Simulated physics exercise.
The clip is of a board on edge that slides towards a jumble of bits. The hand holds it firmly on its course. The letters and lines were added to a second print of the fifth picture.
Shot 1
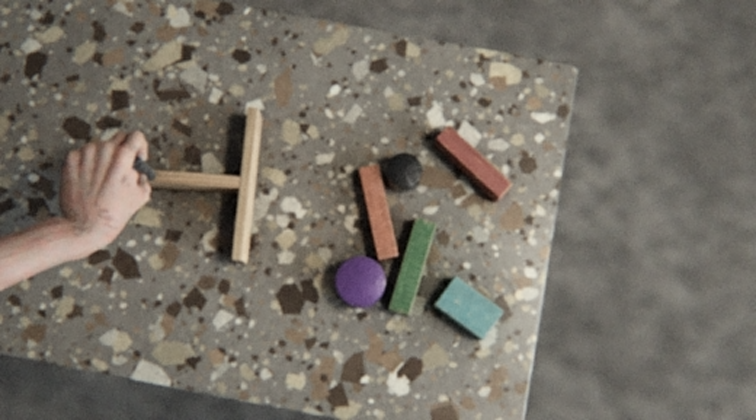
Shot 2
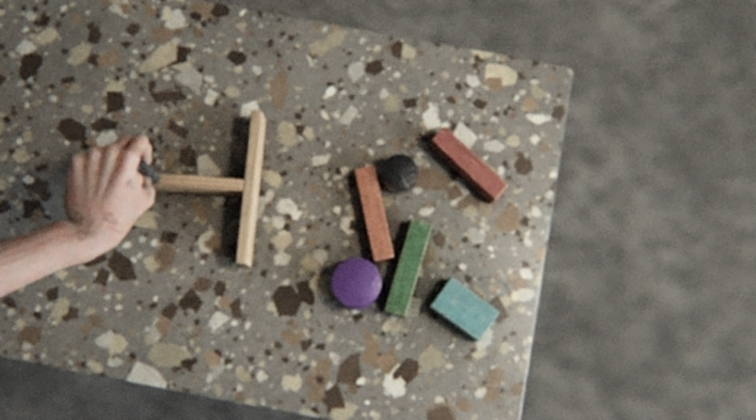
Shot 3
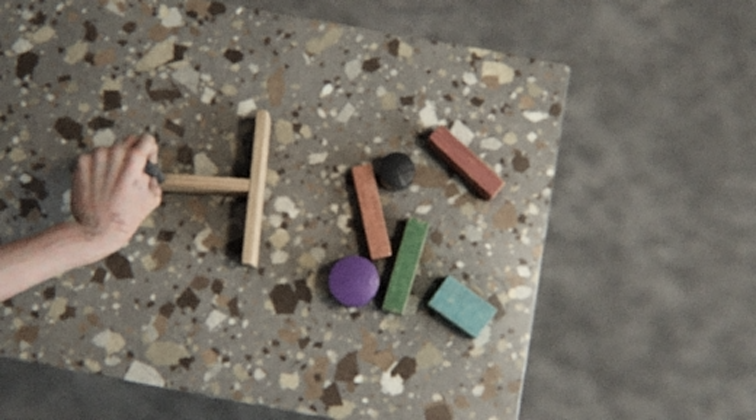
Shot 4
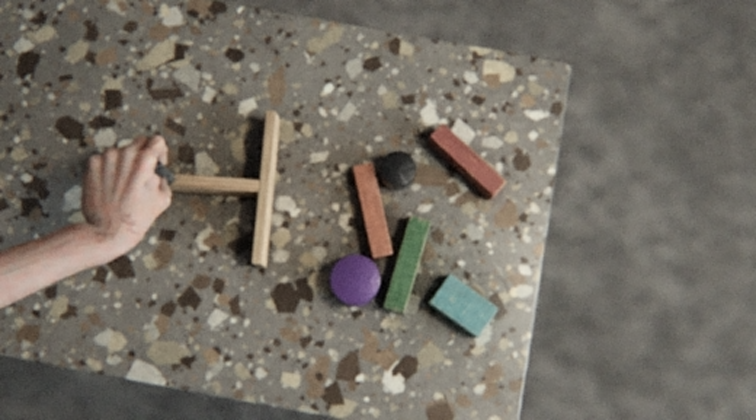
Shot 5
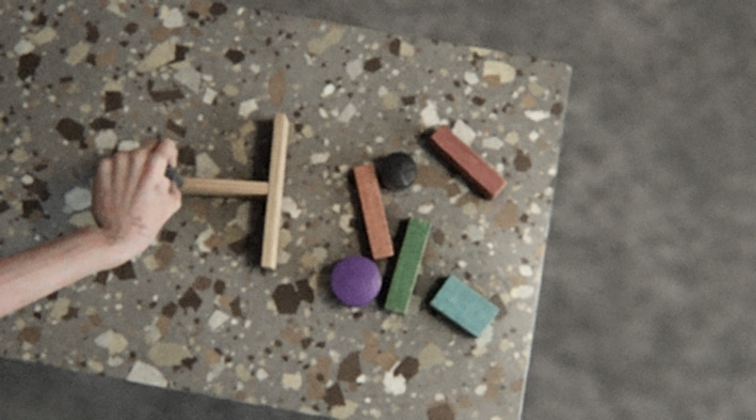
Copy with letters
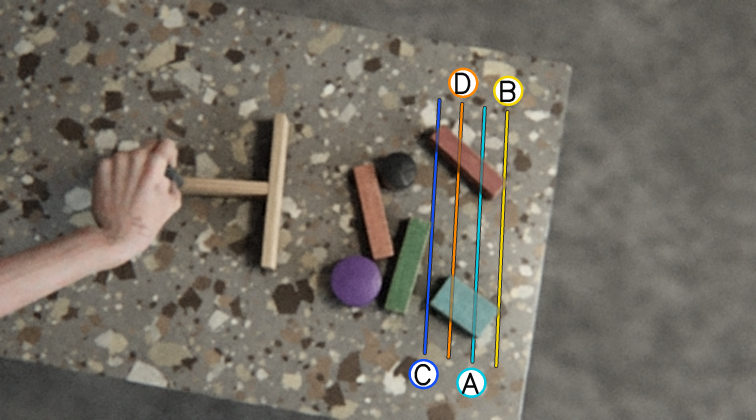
At first, a hand at the left grips the handle of a T-shaped wooden tool on a speckled slab, with a loose group of coloured blocks and round pieces lying to its right. The hand then pushes the tool slowly rightward, slightly narrowing the gap, while the pieces stay unmoved and untouched.
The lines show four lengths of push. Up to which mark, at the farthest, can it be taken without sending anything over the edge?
At C, and not beyond.
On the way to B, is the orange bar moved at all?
Yes.
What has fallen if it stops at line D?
The turquoise block goes over.
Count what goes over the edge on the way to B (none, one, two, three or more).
By then, two.
On the marked copy, A at (479, 231); B at (502, 235); C at (432, 223); D at (456, 227).
Following C. Soon after the start, board (331, 199); turquoise block (464, 307); red bar (467, 163).
Later, board (390, 209); turquoise block (489, 313); green bar (460, 276).
In the end, board (430, 216); turquoise block (530, 317); green bar (495, 283); nothing has fallen.
As for the rest, A drops the turquoise block; B drops the turquoise block and green bar; D drops the turquoise block.
